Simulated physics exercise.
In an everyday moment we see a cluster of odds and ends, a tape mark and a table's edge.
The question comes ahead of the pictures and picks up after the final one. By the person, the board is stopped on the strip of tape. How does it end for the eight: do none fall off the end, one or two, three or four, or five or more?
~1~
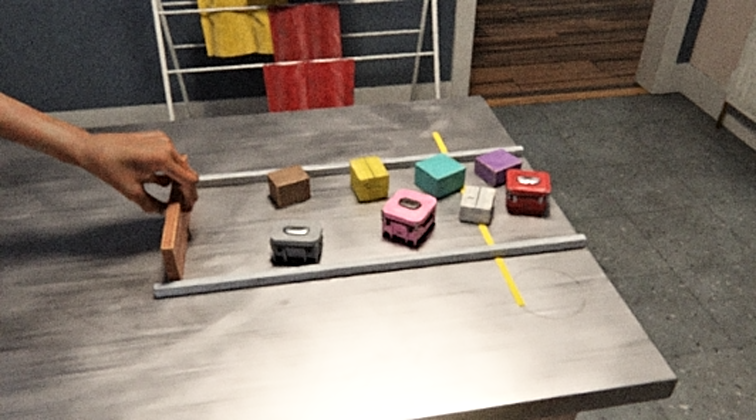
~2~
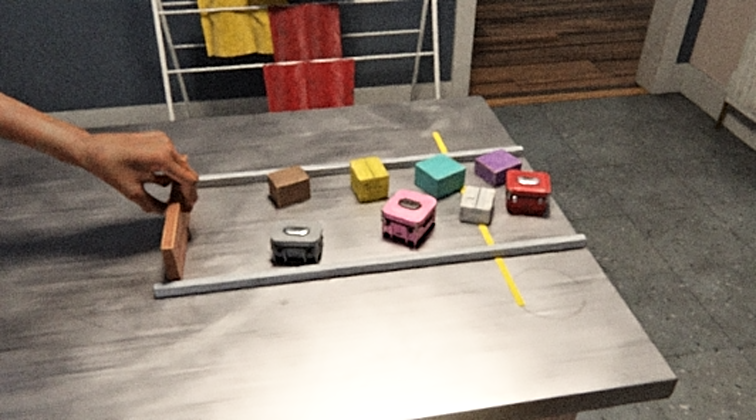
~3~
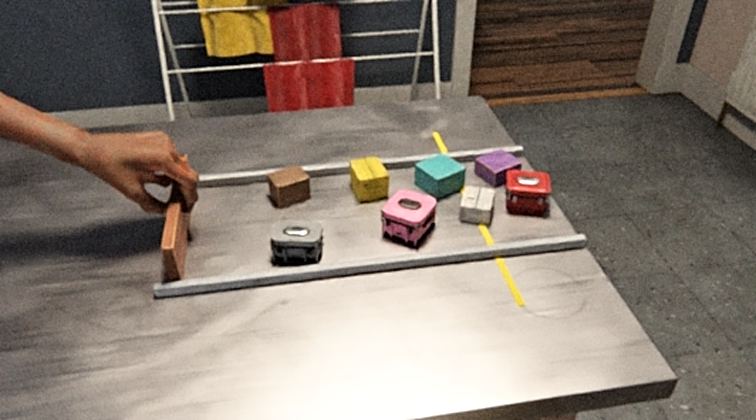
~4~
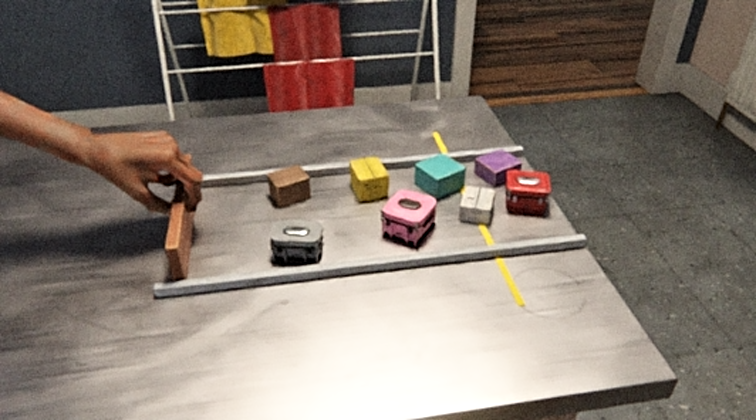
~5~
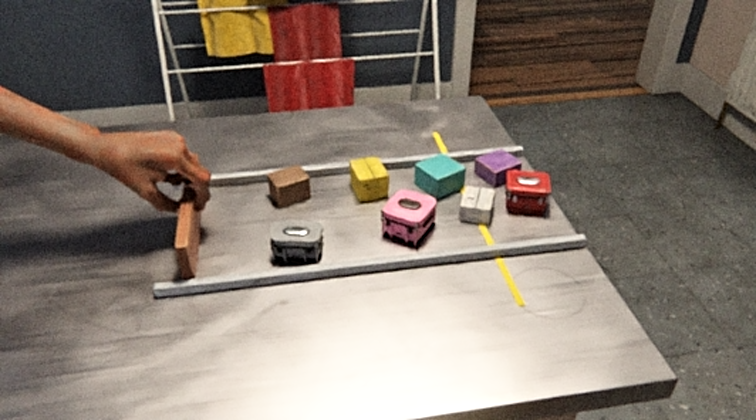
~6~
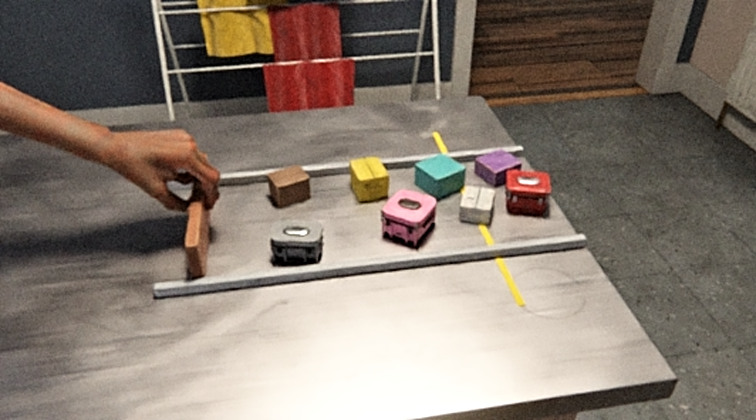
Dropped off the end are no fewer than three and no more than four.
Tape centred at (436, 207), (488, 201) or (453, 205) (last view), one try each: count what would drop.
Going through each try, you'd get 2, 4 and 2.
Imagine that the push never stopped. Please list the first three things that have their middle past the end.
Ranked earliest first, the red case comes before the purple block, which comes before the white box.
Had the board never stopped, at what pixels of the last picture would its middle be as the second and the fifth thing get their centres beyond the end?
At (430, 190) for the second, at (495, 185) for the fifth.
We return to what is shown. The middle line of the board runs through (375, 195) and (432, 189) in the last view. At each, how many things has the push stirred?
6, then 8.
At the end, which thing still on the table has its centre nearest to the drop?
That is the turquoise block.
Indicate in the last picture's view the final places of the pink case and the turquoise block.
Pink case: About (534, 194); turquoise block: About (540, 169).
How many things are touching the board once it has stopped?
Looks like 2 of them, all told.
A little later, none off yet; red case at rest near (527, 192); purple block at rest near (498, 167); white box at rest near (477, 205).
When it is over, the number that fall off is three or four; down, white box, purple block and red case.
